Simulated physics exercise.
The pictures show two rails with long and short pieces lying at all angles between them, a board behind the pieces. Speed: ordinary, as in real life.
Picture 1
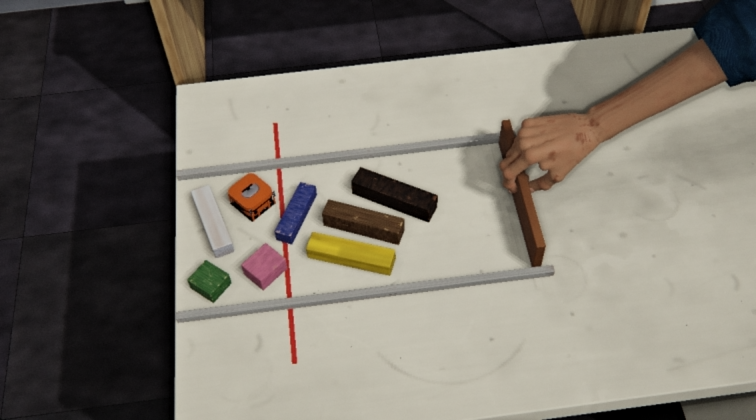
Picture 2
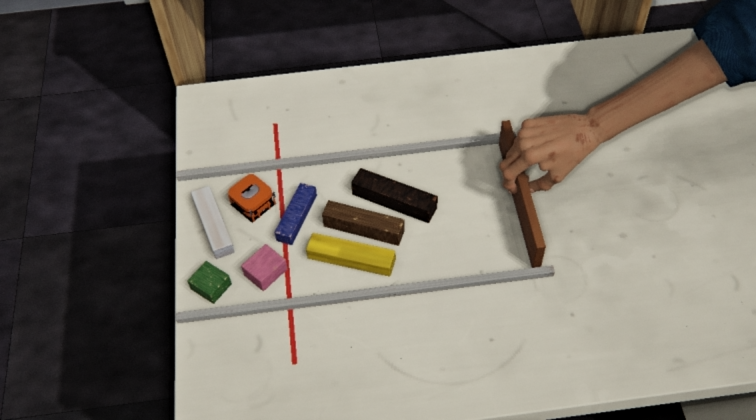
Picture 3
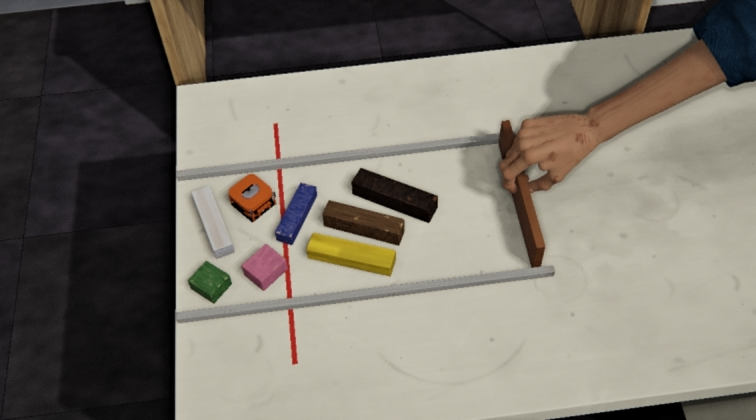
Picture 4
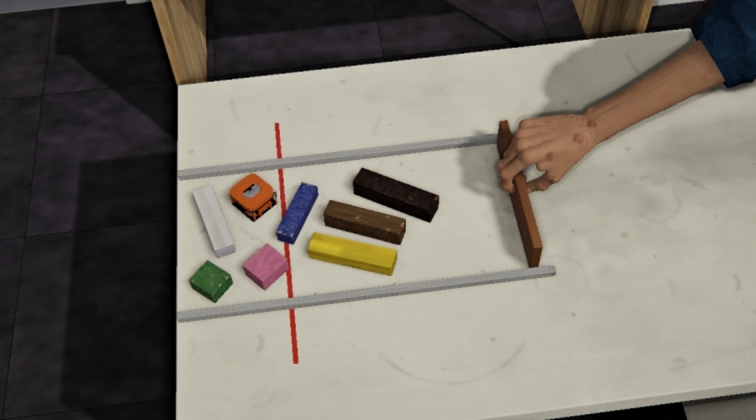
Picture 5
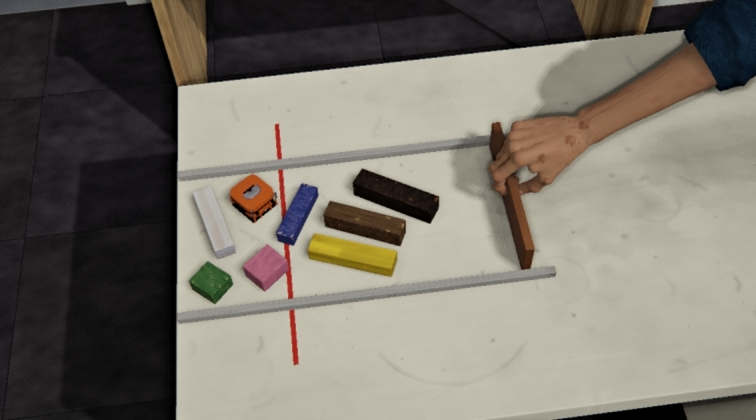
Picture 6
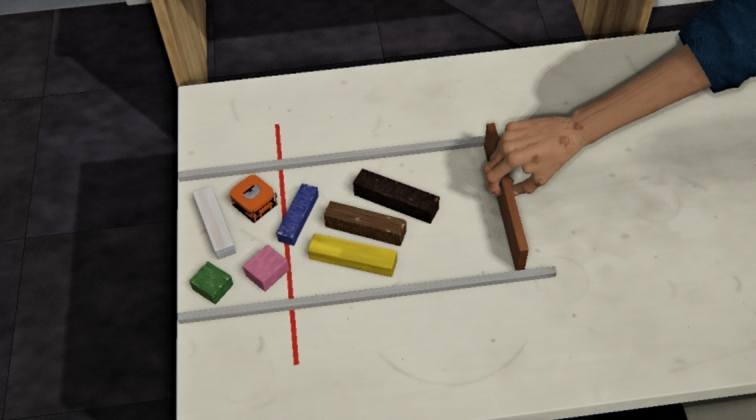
A hand slides a brown board slightly left between two rails toward scattered colored blocks.
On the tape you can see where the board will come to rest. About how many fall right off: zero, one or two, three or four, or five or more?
Lost: Nothing.
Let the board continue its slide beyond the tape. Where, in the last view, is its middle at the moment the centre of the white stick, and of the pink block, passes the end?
White stick: (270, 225); pink block: (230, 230).
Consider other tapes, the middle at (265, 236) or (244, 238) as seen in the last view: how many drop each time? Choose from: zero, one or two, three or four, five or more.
First place: Just one or two; second place: Either three or four.
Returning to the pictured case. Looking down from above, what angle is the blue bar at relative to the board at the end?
Angle: Close to 55 degrees.
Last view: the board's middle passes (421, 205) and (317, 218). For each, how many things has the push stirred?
At first I count 1, and then 6.
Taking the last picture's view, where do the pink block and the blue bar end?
Roughly (230, 283); the other one roughly (231, 208).
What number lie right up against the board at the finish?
It's 3 of them.
Soon after, none off yet; green block at rest near (212, 283); white stick at rest near (214, 222); orange case at rest near (254, 198).
Then, none off yet; green block at rest near (212, 283); white stick at rest near (214, 222); orange case moved a little near (238, 190).
At rest, the number that fall off is zero.
